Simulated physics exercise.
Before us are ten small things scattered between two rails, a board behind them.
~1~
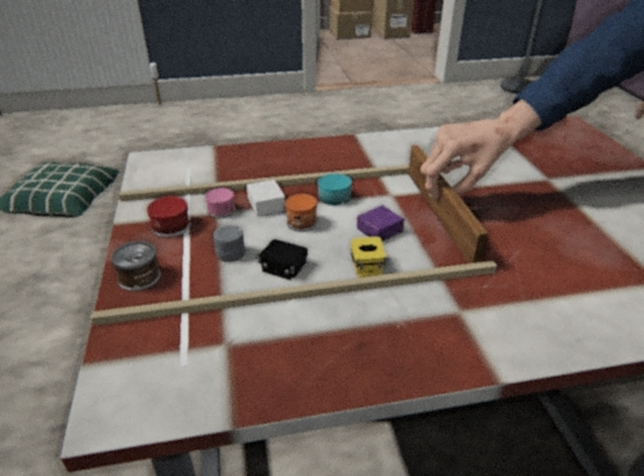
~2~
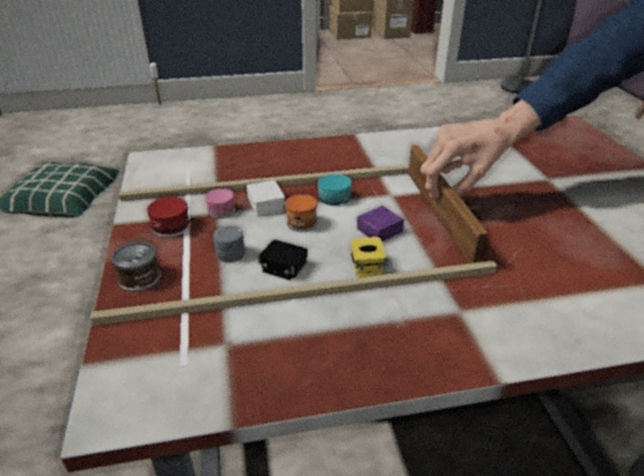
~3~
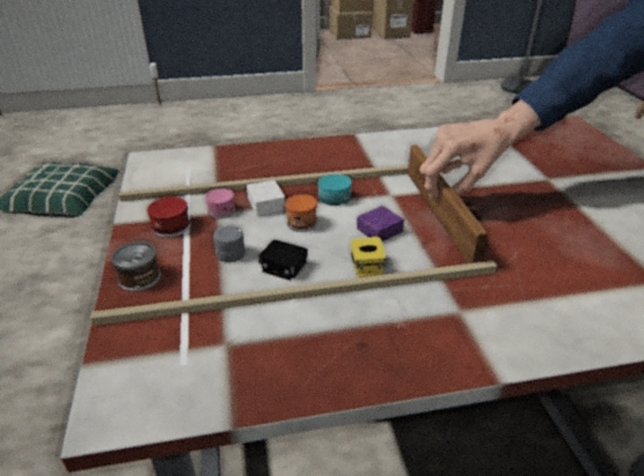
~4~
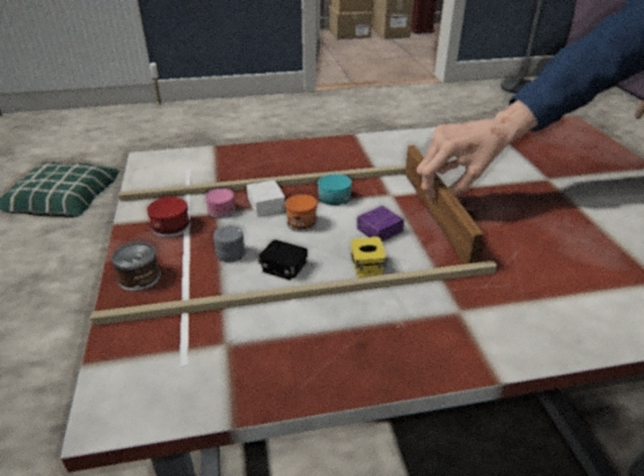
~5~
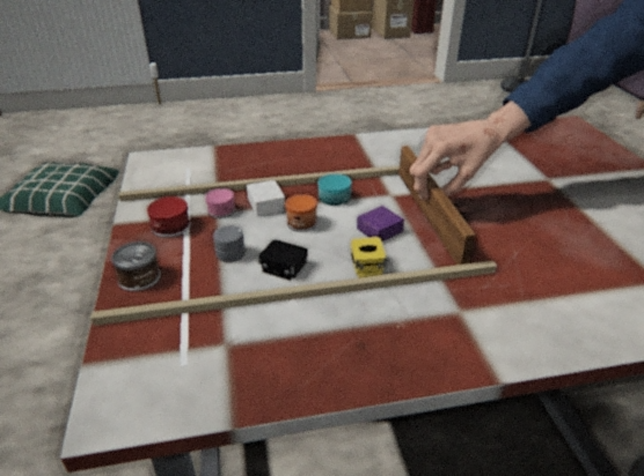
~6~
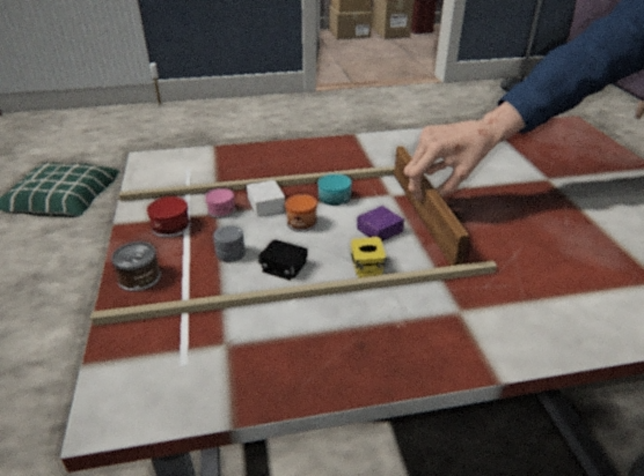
A hand in a blue sleeve grips an upright wooden board at the right end of two rails on a red and white checked table, holding it almost still at first. It then slides the board a short way left, toward ten small pots, tins and blocks, which stay where they are.
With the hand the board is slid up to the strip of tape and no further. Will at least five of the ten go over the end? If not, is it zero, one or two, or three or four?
Pushes off one or two.
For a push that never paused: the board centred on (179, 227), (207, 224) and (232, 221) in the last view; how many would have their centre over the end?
The numbers past the end are 2, 0 and 0.
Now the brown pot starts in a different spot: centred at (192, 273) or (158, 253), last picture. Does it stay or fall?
In turn it holds its place, then holds its place.
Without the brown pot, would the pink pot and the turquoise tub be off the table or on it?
Well, the pink pot goes off the edge while the turquoise tub is still there.
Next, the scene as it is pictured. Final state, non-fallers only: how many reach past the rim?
Counting them gives 0.
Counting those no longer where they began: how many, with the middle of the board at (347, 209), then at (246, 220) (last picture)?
By the first moment it's 4, by the second it's 9.
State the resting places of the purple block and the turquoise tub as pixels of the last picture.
Middles: Around (167, 244) and around (169, 204).
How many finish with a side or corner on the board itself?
My count gives 4.
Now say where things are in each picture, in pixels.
The first picture shows brown pot (137, 266); red pot (169, 217); pink pot (221, 203); board (442, 199); tape (187, 243).
The second picture shows red pot (169, 217); orange tin (302, 213).
The third picture shows pink pot (221, 203); board (441, 199).
The fourth picture shows brown pot (137, 266); white block (266, 198).
The fifth picture shows red pot (169, 217); grey lid (230, 244).
The sixth picture shows brown pot (137, 266); red pot (169, 217); pink pot (221, 203); board (425, 201); tape (187, 243).
Soon after, none off yet; brown pot at rest near (137, 266); red pot at rest near (169, 217); pink pot at rest near (221, 203).
In the end, the number that fall off is one or two; gone, pink pot and brown pot.
